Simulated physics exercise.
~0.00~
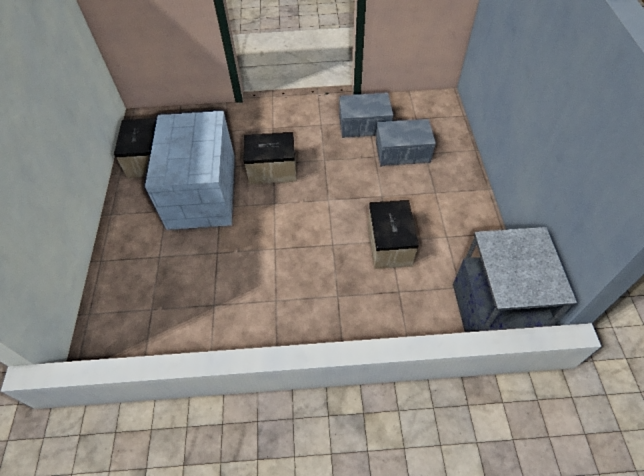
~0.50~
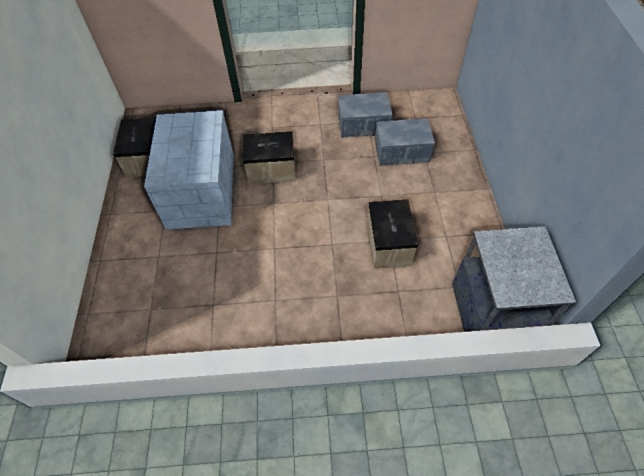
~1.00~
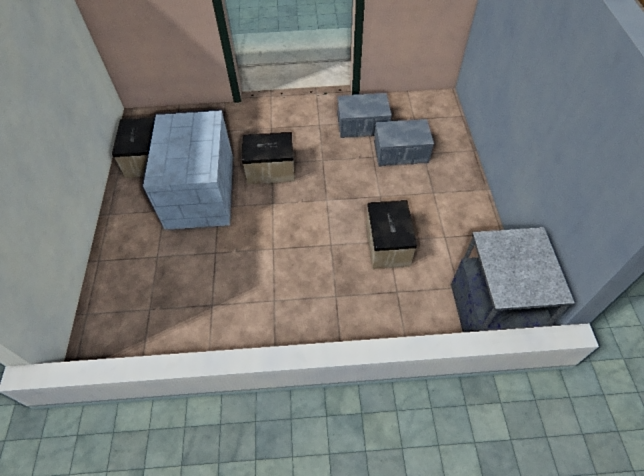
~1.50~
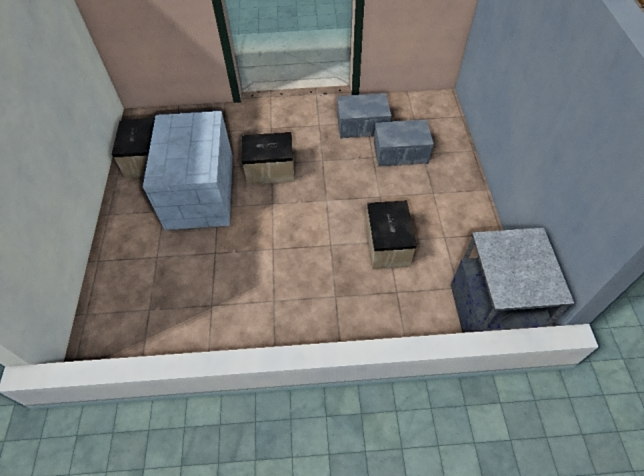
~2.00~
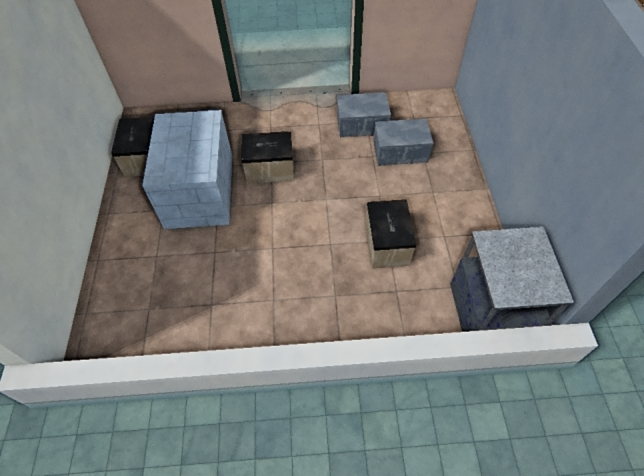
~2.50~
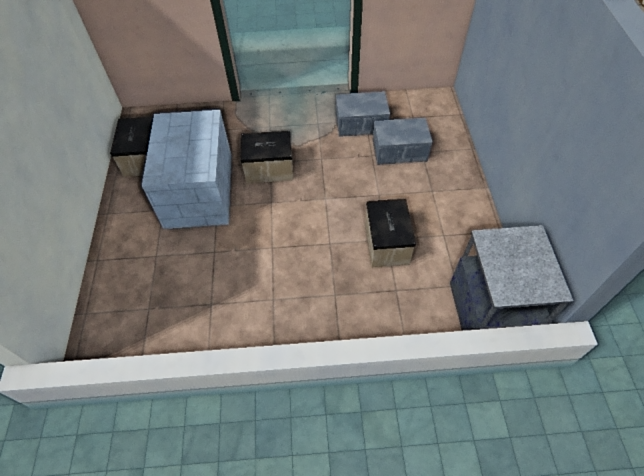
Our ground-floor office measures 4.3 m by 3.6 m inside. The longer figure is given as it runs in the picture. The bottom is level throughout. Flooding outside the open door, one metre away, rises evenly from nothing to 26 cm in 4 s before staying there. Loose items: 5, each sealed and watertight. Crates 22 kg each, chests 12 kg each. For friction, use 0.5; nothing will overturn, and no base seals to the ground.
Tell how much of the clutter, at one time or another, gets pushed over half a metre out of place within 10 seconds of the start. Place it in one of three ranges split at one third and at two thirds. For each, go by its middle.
Expect a mid share, one third to two thirds.
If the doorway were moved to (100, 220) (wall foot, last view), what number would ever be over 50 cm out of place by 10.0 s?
Result: 3 of them.
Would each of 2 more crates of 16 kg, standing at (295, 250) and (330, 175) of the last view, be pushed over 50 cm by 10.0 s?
First one goes beyond it, second one goes beyond it.
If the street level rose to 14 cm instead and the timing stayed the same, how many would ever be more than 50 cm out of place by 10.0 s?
That would make 1 of them.
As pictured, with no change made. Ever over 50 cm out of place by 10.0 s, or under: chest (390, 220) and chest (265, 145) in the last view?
First farther, then farther.
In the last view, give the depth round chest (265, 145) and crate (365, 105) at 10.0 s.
About 14 and 14 cm.
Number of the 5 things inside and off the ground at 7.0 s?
At that instant the tally stands at 2.
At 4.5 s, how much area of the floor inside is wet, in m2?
That flooded area is roughly 7.5 m2.
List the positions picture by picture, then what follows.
In the first frame, a crate at (406, 133), on the bottom; a crate at (366, 105) rests on the ground; water covers 0.0 m2; 0 of 5 have shifted.
In the second frame, a crate at (405, 132) rests on the ground; a crate at (365, 105) rests on the ground; 0.0 m2 under water; 0 of 5 have shifted.
In the third frame, a crate at (404, 133) rests on the ground; a crate at (364, 105) rests on the ground; 0.0 m2 under water; 0 of 5 have shifted.
In the fourth frame, a crate at (404, 133) rests on the ground; a crate at (364, 106) rests on the ground; water covers 0.0 m2; 0 of 5 have shifted.
In the fifth frame, a crate at (404, 132) rests on the ground; a crate at (364, 105), on the bottom; water covers 0.2 m2; 0 of 5 have shifted.
In the sixth frame, a crate at (403, 131), on the bottom; a crate at (363, 104), on the bottom; 0.9 m2 under water; 0 of 5 have shifted.
After 3.5 s 0 of 5 are over 50 cm from their spots; 0 afloat.
After 4.5 s 1 of 5 are over 50 cm from their spots; 0 afloat.
After 7.0 s 1 of 5 are over 50 cm from their spots; 2 afloat.
After 10.0 s 3 of 5 are over 50 cm from their spots, and 3 have been at some point; 5 afloat.
